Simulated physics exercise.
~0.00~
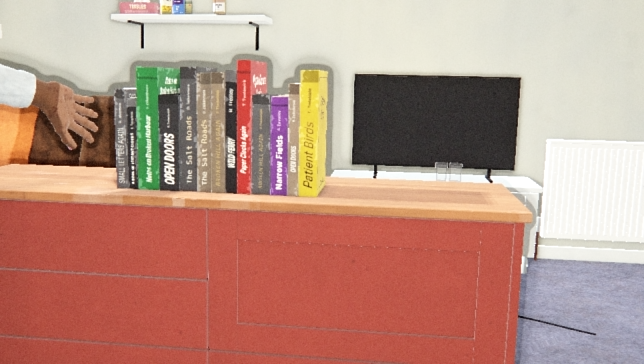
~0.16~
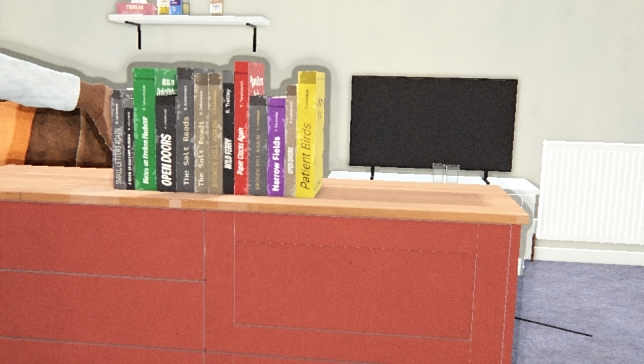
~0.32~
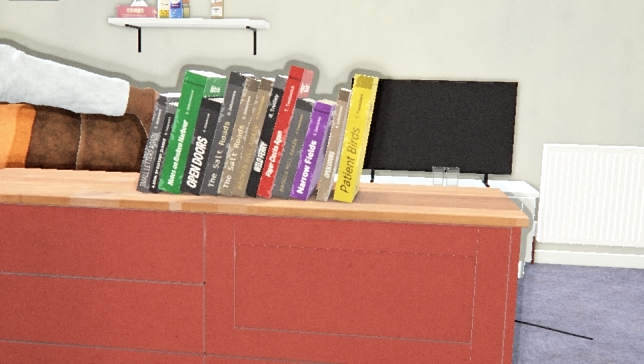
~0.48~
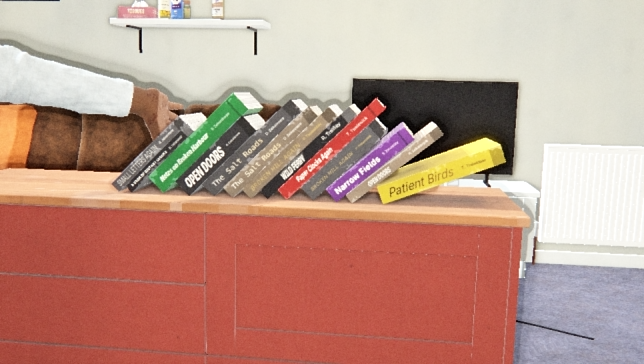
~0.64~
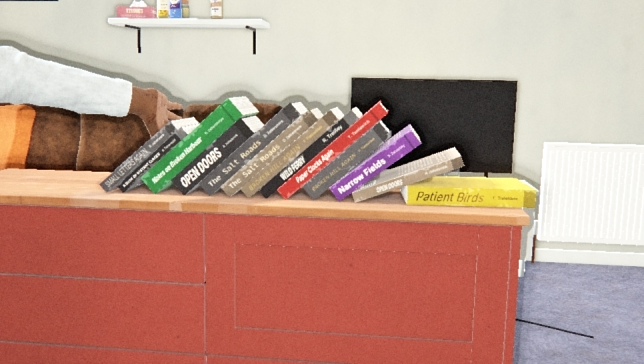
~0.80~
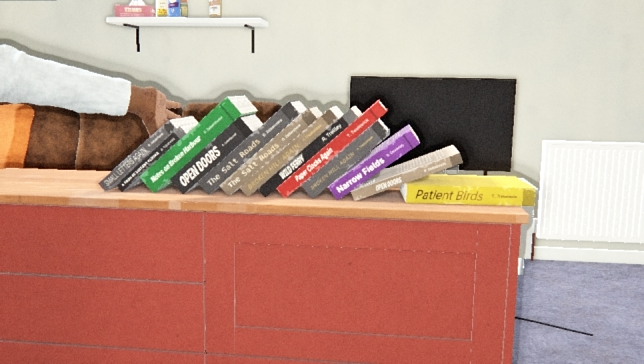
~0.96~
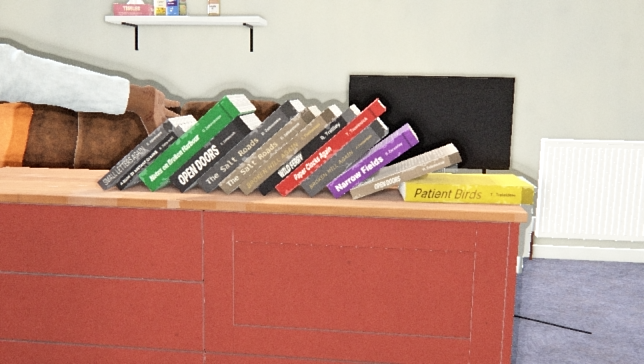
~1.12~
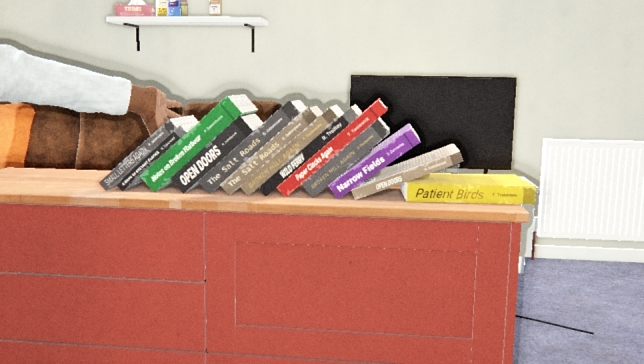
The video shows a row of upright books on a red cabinet with a wooden top, an arm beside them at left; the books tip rightward together, ending with the yellow one flat near the edge and most others leaning in a slanted row, none having fallen off.
